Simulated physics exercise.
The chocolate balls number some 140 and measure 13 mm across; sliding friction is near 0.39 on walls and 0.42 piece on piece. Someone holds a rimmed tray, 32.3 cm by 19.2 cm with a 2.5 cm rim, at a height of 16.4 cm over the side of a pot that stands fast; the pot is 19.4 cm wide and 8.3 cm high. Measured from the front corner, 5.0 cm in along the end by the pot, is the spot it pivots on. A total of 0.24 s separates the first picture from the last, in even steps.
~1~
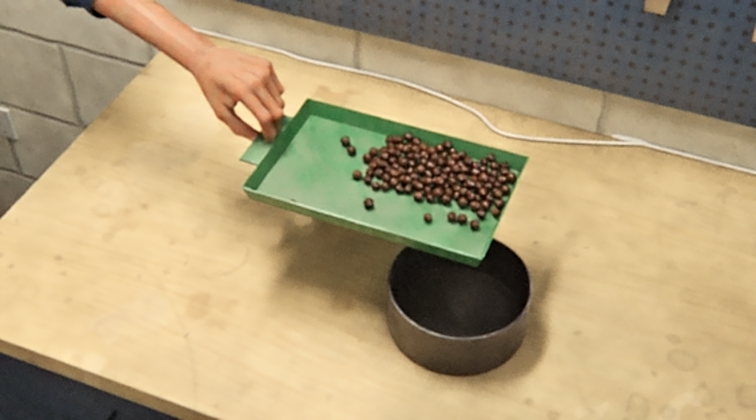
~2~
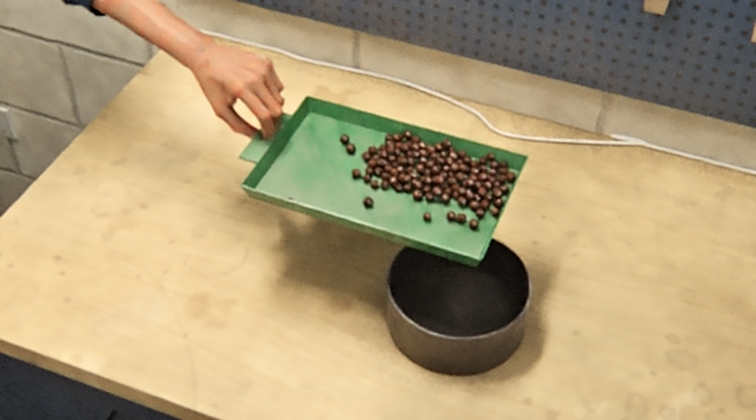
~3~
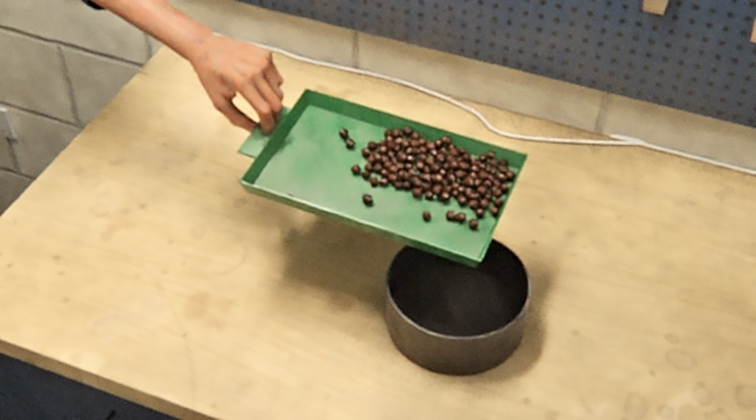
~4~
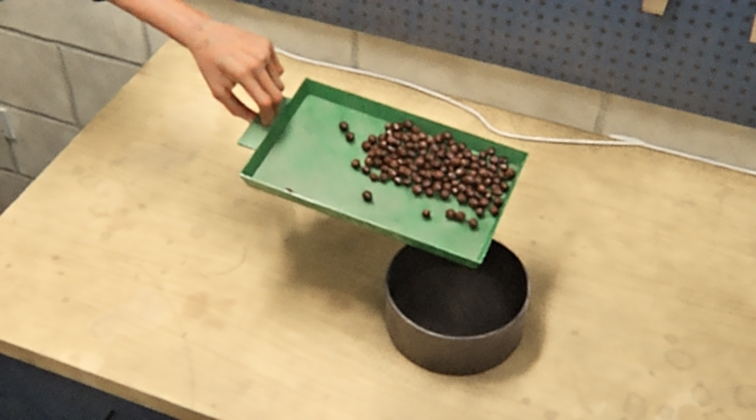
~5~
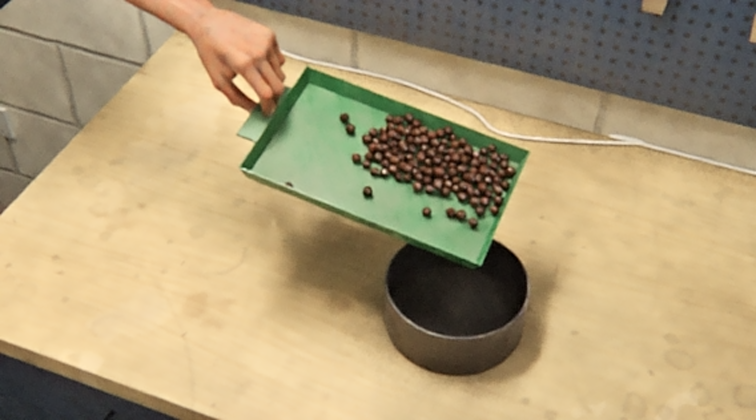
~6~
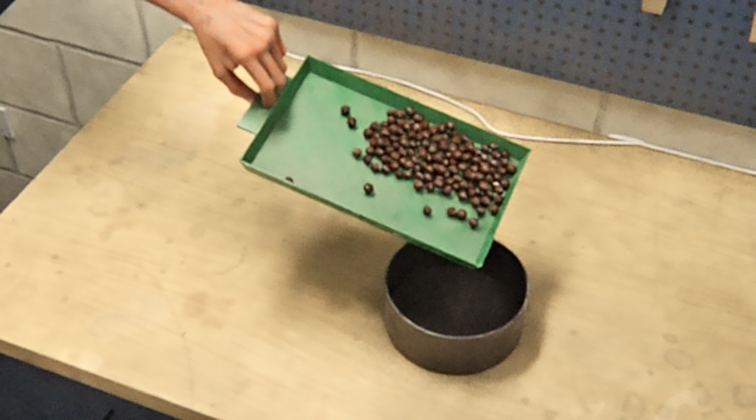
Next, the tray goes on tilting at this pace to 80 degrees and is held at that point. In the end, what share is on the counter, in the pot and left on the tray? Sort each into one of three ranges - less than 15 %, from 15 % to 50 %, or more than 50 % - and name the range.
Ranges: Counter: From 15 % to 50 %; pot: More than 50 %; tray: Less than 15 %.
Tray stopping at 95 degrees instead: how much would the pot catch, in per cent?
Roughly 80 %.
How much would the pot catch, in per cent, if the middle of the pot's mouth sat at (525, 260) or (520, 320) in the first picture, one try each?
I'd say close to 10 percent for the first spot and 100 percent for the second.
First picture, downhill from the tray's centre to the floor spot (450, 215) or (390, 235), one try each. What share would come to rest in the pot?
Near 50 and 95 per cent, in that order.
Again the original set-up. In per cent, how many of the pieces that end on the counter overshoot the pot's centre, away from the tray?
100 per cent.
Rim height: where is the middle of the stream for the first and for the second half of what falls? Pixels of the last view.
Around (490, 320), then (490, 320).
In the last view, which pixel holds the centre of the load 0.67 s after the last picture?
Load centre: About (479, 225) px.
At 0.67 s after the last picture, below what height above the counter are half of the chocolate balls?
I'd say near 20 cm.
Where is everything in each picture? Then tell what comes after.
In the first frame, tray tilt 0 degrees, front corners at (249, 185) and (478, 253); middle of the pieces at (436, 172); pot at (460, 282).
In the second frame, tray tilt 1 degrees, front corners at (248, 183) and (477, 253); middle of the pieces at (436, 171).
In the third frame, tray tilt 3 degrees, front corners at (247, 179) and (477, 254), lowest corner right front; middle of the pieces at (435, 168).
In the fourth frame, tray tilt 7 degrees, front corners at (247, 172) and (477, 256), lowest corner right front; middle of the pieces at (436, 165).
In the fifth frame, tray tilt 10 degrees, front corners at (247, 165) and (477, 258), lowest corner right front; middle of the pieces at (437, 161).
In the sixth frame, tray tilt 14 degrees, front corners at (247, 159) and (477, 259), lowest corner right front; middle of the pieces at (438, 158); pot at (457, 281).
Then, 0.40 s after the last picture, tilt 46 degrees; the tray holds 100 %, the pot 0 %.
Then, 0.67 s after the last picture, tilt 67 degrees; the tray holds 90 %, the pot 0 %.
Then, 1.05 s after the last picture, tilt 80 degrees; the tray holds 25 %, the pot 45 %.
In the end, counter 25 %, pot 75 %, tray 5 %.
